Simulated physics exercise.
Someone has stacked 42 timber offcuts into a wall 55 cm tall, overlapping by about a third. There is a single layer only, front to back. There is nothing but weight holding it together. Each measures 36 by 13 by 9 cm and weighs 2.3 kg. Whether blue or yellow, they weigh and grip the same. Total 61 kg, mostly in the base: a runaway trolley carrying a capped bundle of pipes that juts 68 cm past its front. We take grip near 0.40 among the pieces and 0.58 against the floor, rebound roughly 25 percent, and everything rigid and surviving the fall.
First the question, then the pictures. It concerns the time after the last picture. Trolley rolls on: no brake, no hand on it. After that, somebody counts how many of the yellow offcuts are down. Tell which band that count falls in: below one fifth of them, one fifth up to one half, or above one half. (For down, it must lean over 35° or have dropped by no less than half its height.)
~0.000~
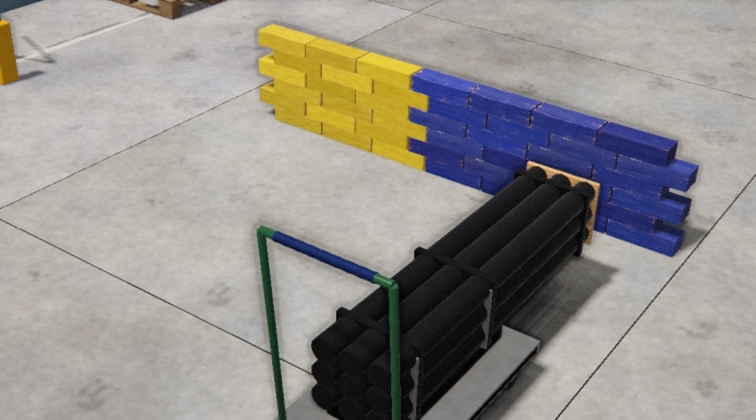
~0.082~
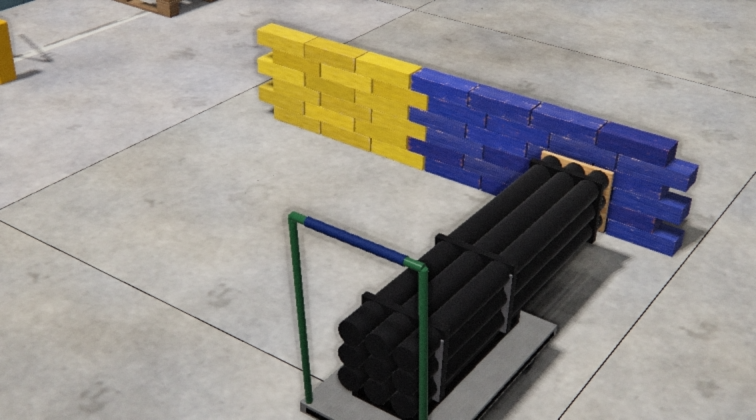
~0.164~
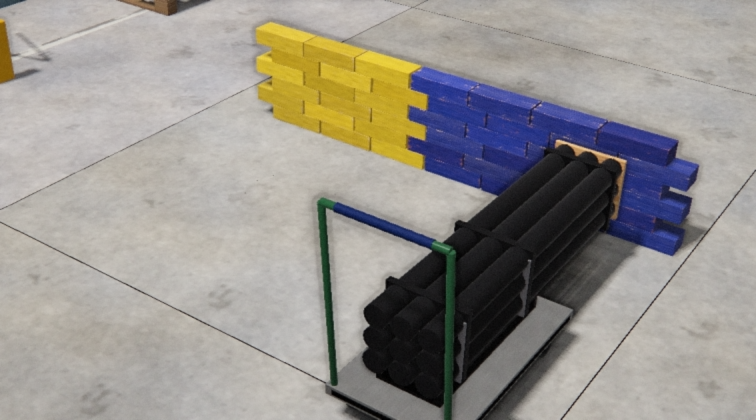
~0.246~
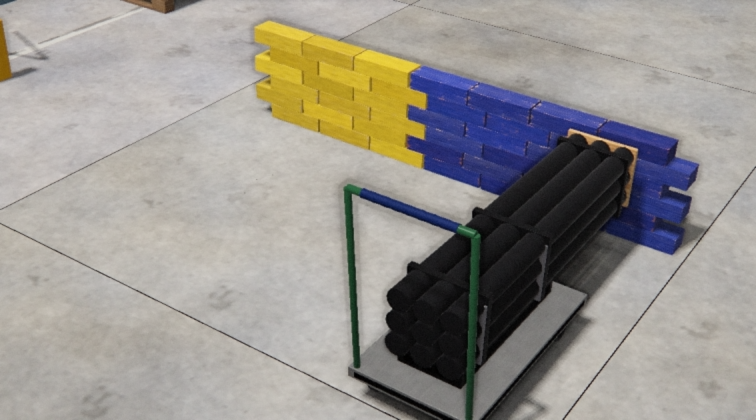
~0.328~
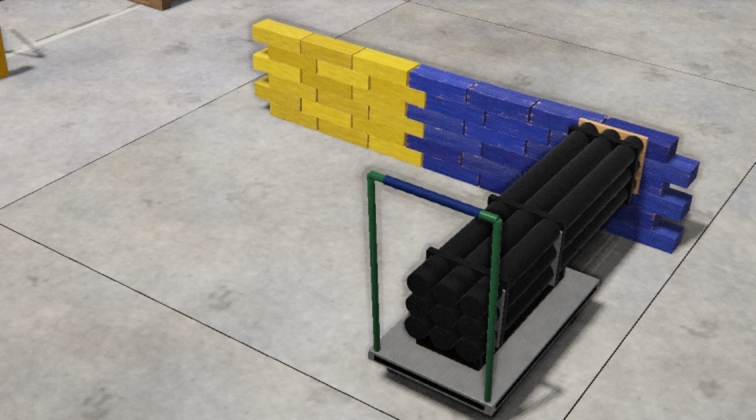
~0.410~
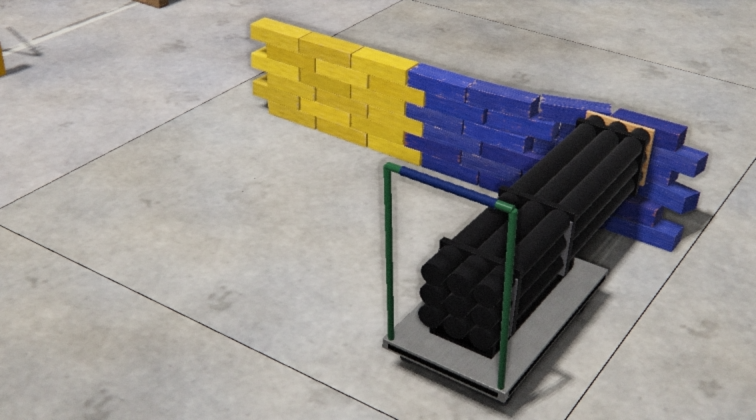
The count falls below one fifth.
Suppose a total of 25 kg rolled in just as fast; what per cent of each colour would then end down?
Blue 50, yellow 0 %.
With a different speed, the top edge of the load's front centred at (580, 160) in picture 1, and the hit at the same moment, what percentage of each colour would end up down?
In that case blue 50, yellow 0 per cent.
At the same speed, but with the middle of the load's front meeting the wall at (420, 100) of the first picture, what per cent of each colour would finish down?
Down at the end: Blue 40 percent, yellow 30 percent.
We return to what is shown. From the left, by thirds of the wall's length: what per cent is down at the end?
I'd put it at 0 % left, 10 % middle and 60 % right.
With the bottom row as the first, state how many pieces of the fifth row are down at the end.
The answer for that row is 3.
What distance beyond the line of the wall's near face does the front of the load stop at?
100 cm.
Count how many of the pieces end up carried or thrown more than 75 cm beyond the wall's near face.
Roughly 4.
After 0.48 s, load 19 cm past the wall's line, still rolling; none of the 18 yellow offcuts down (0 of 42 in all colours); top yellow offcut unmoved; top blue offcut 14° from how it stood.
After 0.66 s, load 39 cm past the wall's line, still rolling; none of the 18 yellow offcuts down (9 of 42 in all colours); top yellow offcut unmoved; top blue offcut 29° from how it stood, 19 cm lower.
After 0.98 s, load 72 cm past the wall's line, still rolling; none of the 18 yellow offcuts down (10 of 42 in all colours); top yellow offcut unmoved; top blue offcut 35° from how it stood, 34 cm lower.
After 1.28 s, load 92 cm past the wall's line, still rolling; none of the 18 yellow offcuts down (10 of 42 in all colours); top yellow offcut unmoved; top blue offcut 4° from how it stood, 46 cm lower.
In the end (1.9 s), load 99 cm past the wall's line, stopped; none of the 18 yellow offcuts down (10 of 42 in all colours); top yellow offcut unmoved; top blue offcut 46 cm lower. That is 0 per cent. From the last view, middles, top yellow offcut near (331, 50), top blue offcut near (601, 108).
